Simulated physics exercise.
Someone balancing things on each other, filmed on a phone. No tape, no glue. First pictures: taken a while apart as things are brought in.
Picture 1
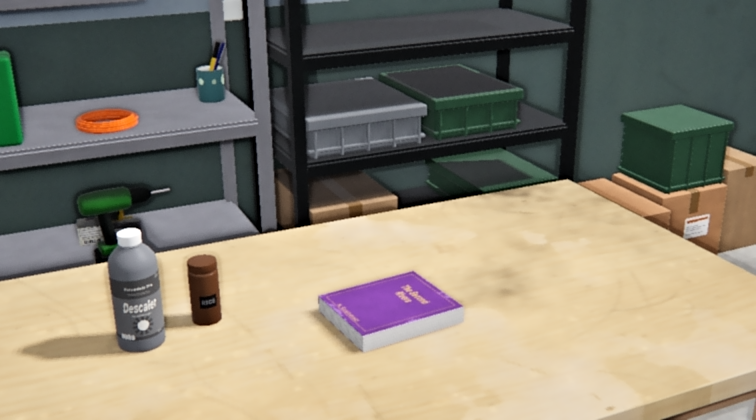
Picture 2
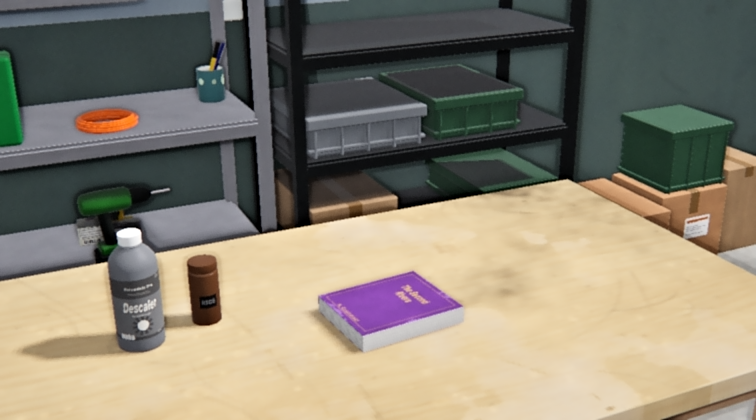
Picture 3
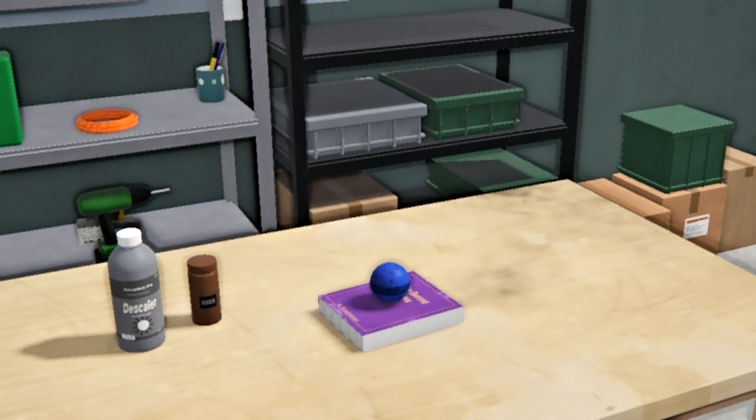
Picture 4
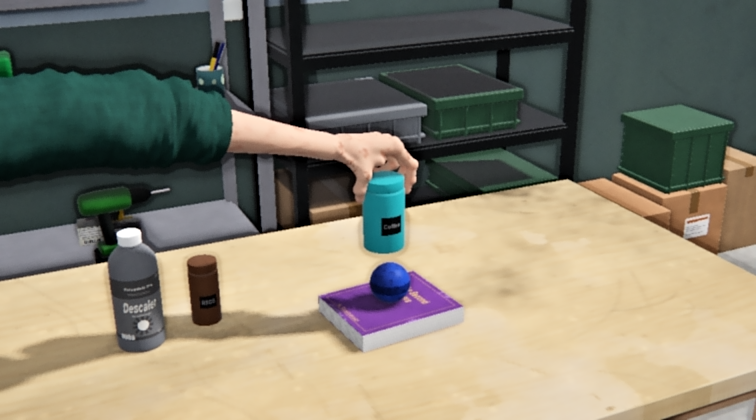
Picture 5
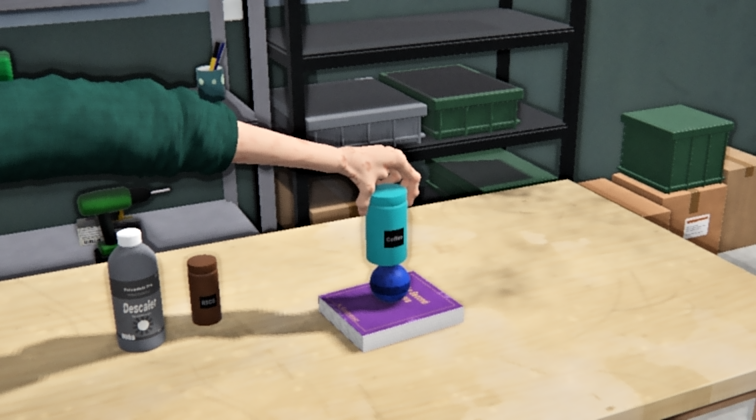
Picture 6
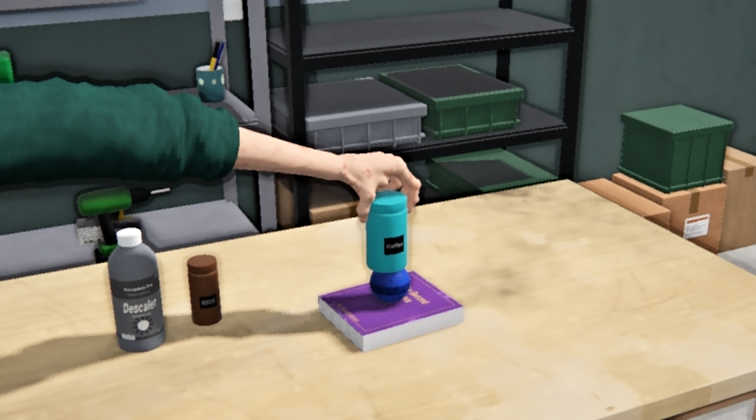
A hand lowers a turquoise jar onto a blue ball resting on a purple book.
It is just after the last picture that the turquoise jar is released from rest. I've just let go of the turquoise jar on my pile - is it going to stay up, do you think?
It gives out.
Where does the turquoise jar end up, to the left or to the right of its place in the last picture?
It shifts to the viewer's left.
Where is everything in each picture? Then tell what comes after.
In the first frame, the last thing is not in view yet; brown shaker (204, 290).
In the second frame, the last thing is not in view yet; purple book (390, 309).
In the third frame, the last thing is not in view yet; brown shaker (204, 290).
The fourth frame shows on its way; turquoise jar (384, 212); purple book (390, 309).
The fifth frame shows on its way; turquoise jar (386, 224); brown shaker (204, 290).
The sixth frame shows in place under the hand; turquoise jar (386, 231); purple book (390, 309).
Then, 0.60 s after the last picture, turquoise jar now fallen.
Then, 1.70 s after the last picture, things are still on the move.
By the end, fallen, turquoise jar; the other 4 in place. The pile loses its balance.
